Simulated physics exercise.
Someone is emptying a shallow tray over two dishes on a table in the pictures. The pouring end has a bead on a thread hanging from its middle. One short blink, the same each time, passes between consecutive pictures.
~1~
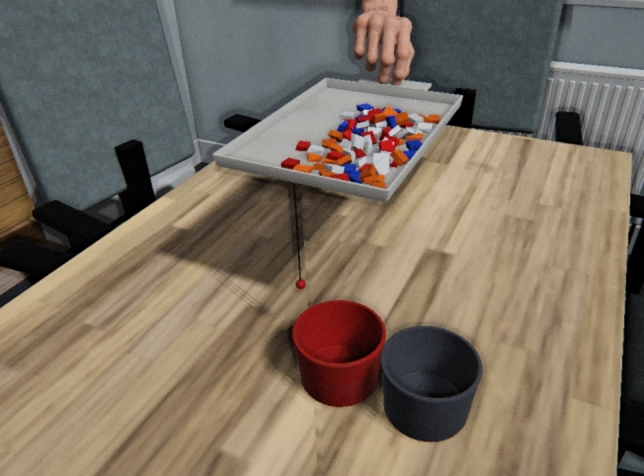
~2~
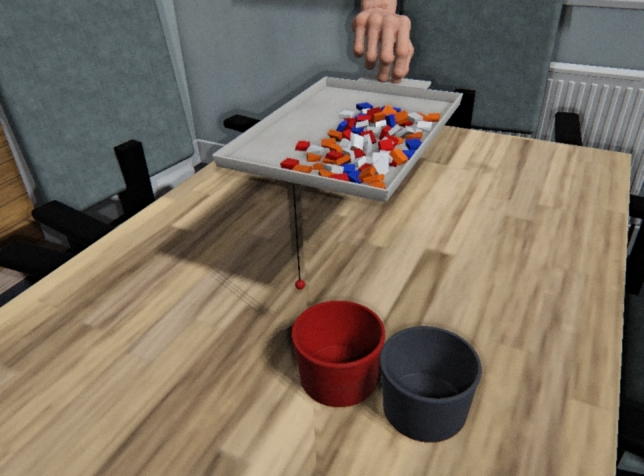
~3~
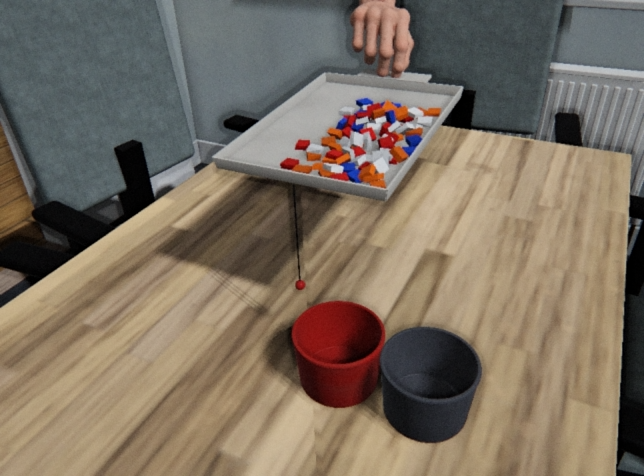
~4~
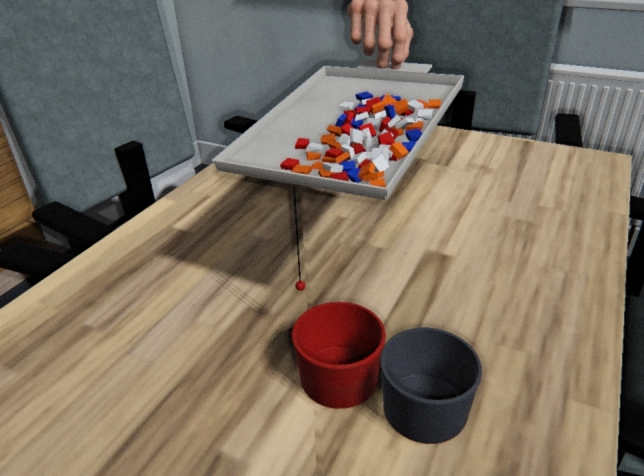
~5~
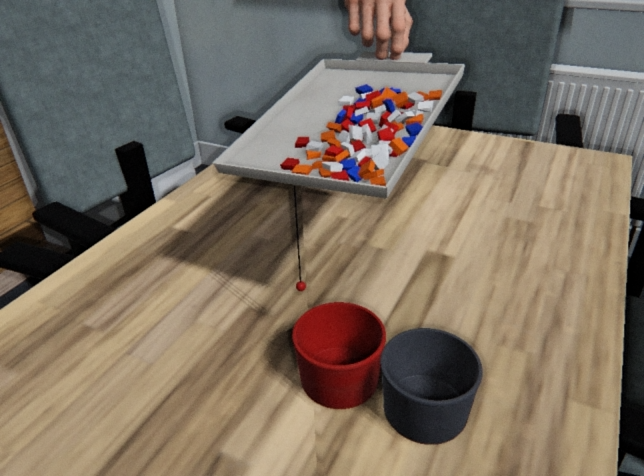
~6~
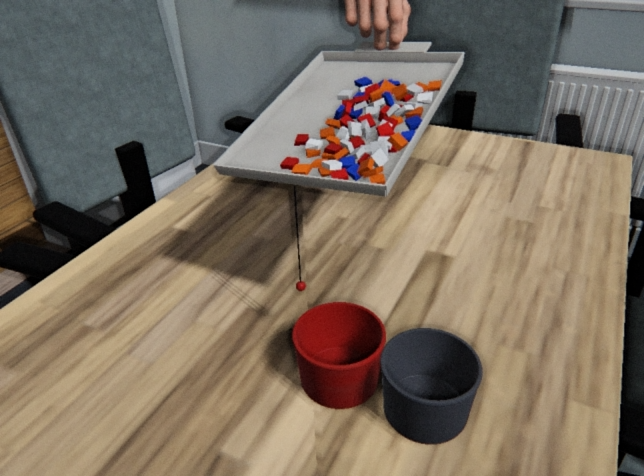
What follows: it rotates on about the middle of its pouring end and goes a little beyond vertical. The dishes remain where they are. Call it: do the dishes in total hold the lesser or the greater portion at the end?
In total they hold the lesser portion.
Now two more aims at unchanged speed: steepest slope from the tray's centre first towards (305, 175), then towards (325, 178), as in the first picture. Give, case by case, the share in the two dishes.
First case about 50 percent; second case about 70 percent.
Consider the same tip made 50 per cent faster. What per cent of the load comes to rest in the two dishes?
Near 0 %.
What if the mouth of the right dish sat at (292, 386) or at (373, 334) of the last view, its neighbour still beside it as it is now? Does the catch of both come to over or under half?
Well, the minor share the first time and the minor share the second time.
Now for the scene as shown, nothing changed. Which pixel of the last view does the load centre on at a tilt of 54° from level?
The middle of the load sits near (284, 147).
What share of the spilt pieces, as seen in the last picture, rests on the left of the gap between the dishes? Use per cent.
Looks like close to 100 per cent of it.
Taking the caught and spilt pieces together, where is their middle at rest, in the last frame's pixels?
About (244, 341).
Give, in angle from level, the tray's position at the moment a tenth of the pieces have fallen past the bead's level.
It has tipped about 65 degrees.
Shortly afterwards, tray tipped steeply; all but a few on the tray; only a few in the air.
Next, tray tipped right over; near two thirds on the tray; only a few in the left dish; near a third outside both; only a few in the air.
Some moments later, tray tipped past a quarter turn; only a few in the left dish; all but a few outside both.
In the end, tray tipped past a quarter turn; none at all in the right dish; only a few in the left dish; all but a few outside both.
